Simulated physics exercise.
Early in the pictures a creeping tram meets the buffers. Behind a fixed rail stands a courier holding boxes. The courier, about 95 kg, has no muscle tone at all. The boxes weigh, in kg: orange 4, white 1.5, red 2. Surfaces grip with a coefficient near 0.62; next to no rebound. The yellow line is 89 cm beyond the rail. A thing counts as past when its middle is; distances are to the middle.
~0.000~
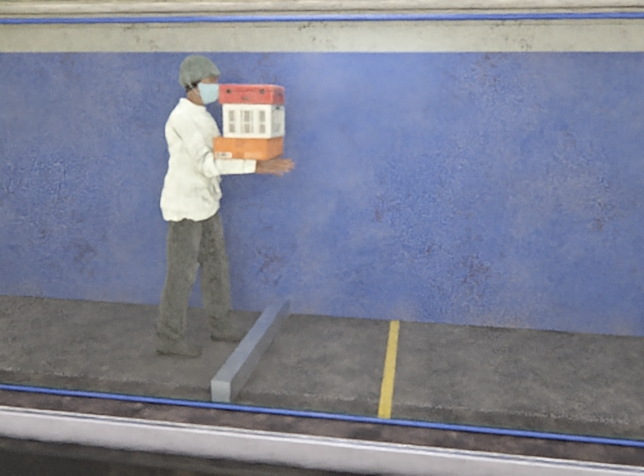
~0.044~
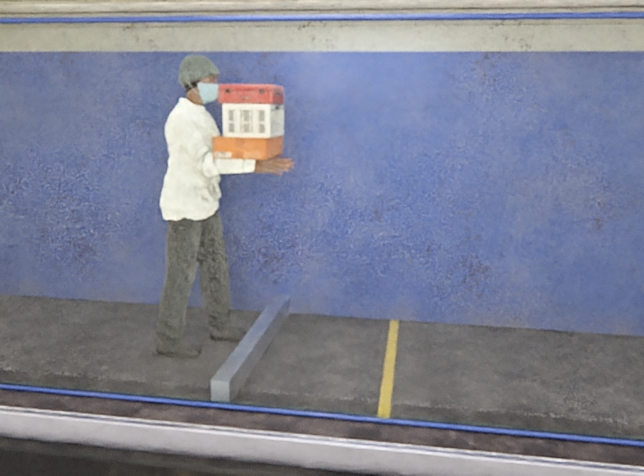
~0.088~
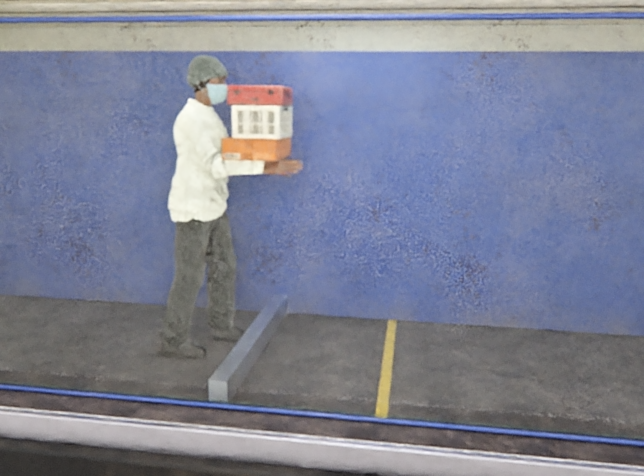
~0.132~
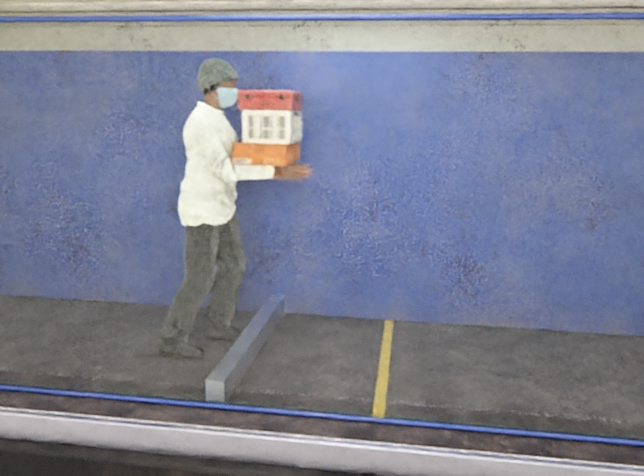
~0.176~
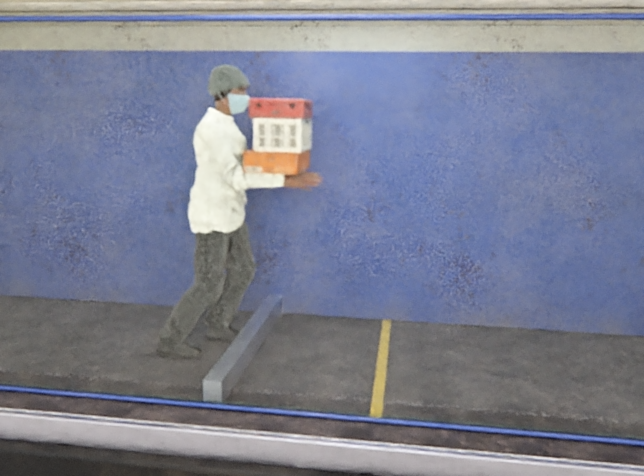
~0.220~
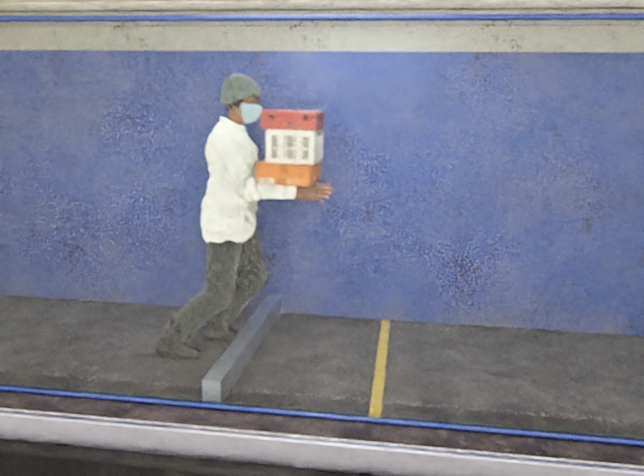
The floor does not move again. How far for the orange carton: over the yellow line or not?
In the end the orange carton crosses the yellow line.
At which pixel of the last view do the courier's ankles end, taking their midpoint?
Near (308, 346).
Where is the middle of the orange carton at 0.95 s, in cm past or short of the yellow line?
Some 20 cm past it.
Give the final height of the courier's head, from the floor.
Roughly 45 cm.
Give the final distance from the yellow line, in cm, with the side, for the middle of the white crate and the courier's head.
White crate 40 past, courier's head 40 past.
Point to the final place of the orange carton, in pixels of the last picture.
Around (414, 339).
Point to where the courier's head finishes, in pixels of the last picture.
Near (453, 302).
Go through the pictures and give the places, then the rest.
Orange carton (250, 147), courier's head (195, 93), yellow line (387, 394), in the first frame.
Orange carton (250, 146), courier's head (194, 92), in the second frame.
Orange carton (258, 147), courier's head (203, 93), in the third frame.
Orange carton (268, 152), courier's head (213, 96), in the fourth frame.
Orange carton (278, 160), courier's head (223, 102), in the fifth frame.
Orange carton (290, 171), courier's head (235, 111), yellow line (378, 393). Everything loose set off at about 1.7 m/s, in the sixth frame.
After 0.45 s the orange carton is 20 cm short of the yellow line, tilted 40°, near (351, 274) in the last picture's view; the courier's head 45 cm short of the yellow line.
After 0.65 s the orange carton is 1 cm short of the yellow line, tilted 105°, near (381, 335) in the last picture's view.
After 0.95 s the orange carton is 19 cm past the yellow line, tilted 135°, near (414, 339) in the last picture's view.
At rest, 2.7 s, orange carton crosses the yellow line; white crate crosses the yellow line; red toolbox crosses the yellow line; courier's head crosses the yellow line.
